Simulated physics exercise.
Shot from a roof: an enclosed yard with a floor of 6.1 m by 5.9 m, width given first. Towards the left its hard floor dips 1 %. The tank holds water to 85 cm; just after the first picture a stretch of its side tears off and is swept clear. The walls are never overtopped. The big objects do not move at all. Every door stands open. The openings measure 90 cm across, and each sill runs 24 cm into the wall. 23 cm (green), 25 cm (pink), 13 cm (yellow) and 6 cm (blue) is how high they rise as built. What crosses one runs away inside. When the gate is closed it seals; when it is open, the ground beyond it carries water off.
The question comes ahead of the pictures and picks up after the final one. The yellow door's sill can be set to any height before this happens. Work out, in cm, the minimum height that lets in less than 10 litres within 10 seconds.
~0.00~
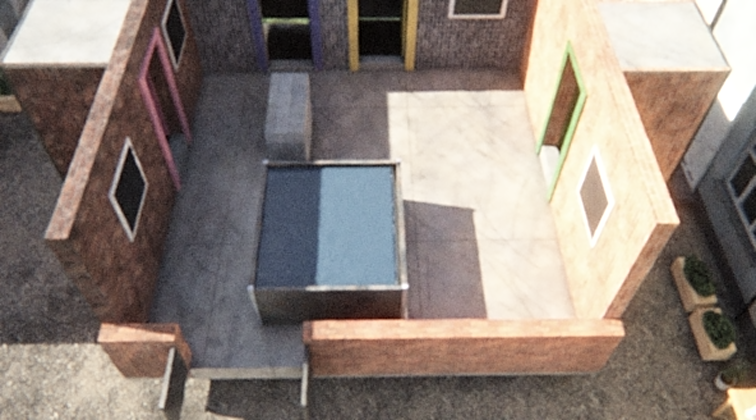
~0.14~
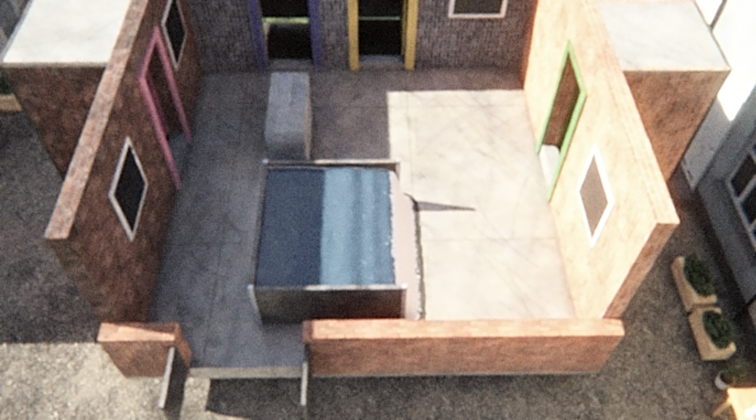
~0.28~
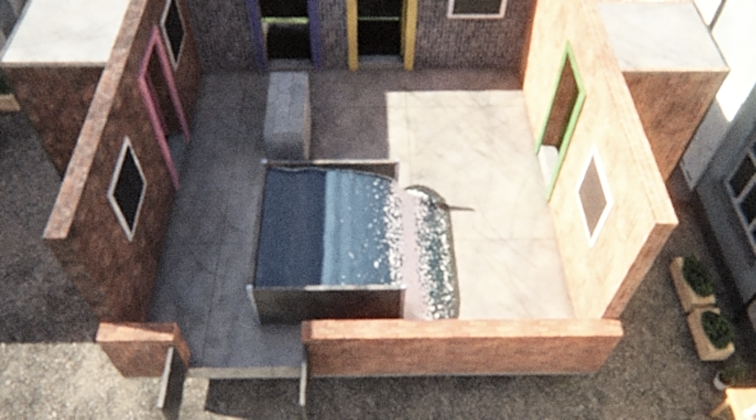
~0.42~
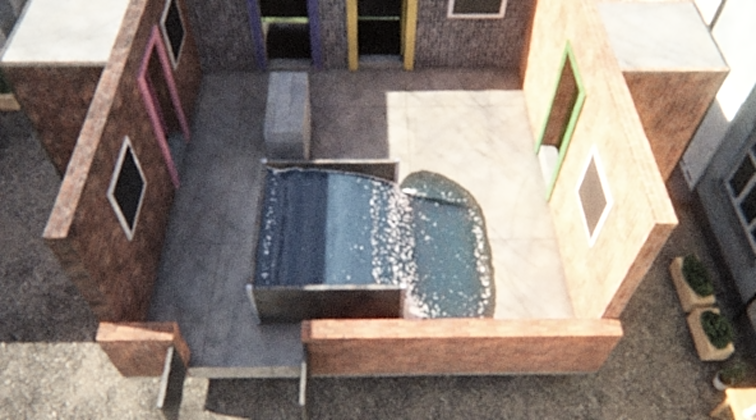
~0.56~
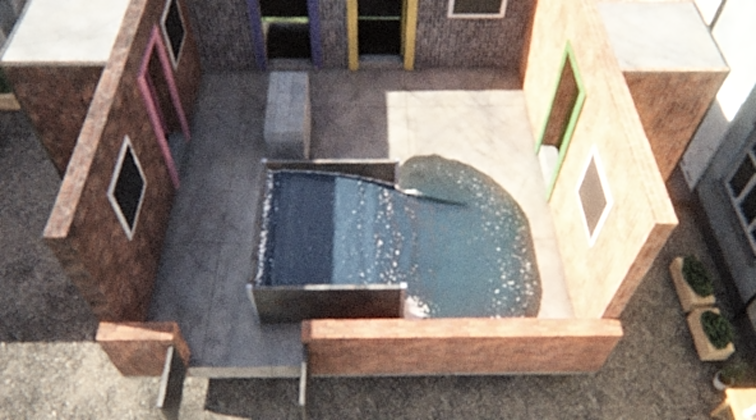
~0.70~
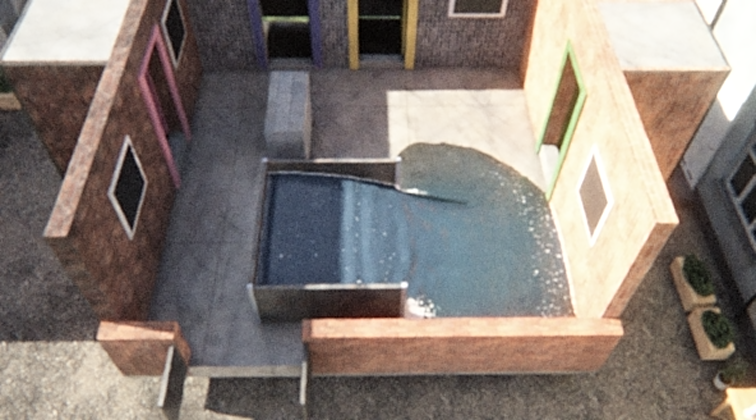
I would say 16 cm.
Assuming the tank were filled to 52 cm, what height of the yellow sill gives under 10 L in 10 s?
Roughly 9.0 cm high.
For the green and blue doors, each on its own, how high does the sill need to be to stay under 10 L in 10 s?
Some 30 cm for green, some 11.0 cm for blue.
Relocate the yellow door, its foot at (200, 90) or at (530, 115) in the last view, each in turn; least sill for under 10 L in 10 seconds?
Minimums: About 26 cm and 14.5 cm.
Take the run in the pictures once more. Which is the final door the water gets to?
Door: Pink.
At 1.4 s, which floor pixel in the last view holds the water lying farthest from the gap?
Pixel close to (512, 110).
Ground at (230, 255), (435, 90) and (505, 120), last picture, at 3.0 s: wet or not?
In the order asked: Untouched, soaked, soaked.
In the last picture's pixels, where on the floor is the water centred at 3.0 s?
The water is centred near (450, 225).
After 1.4 s water covers 30 % of the floor, deepest (62 cm) near (570, 333); it has not reached the yellow door.
After 3.0 s water covers 45 % of the floor, deepest (36 cm) near (513, 71); 6 cm at the yellow door, 0 litres in over its 13 cm sill.
After 10.0 s water covers 95 % of the floor, deepest (22 cm) near (141, 351); 7 cm at the yellow door, 27 litres in over its 13 cm sill.
At the yellow door as built, the water arrived by 2.8 s and peaked near 19 cm at 4.4 s.
Run again over the same 10 s with other heights there, 21 litres in over 14 cm, 2 litres over 19 cm. The limit of 10 litres is kept from about 16 cm up.
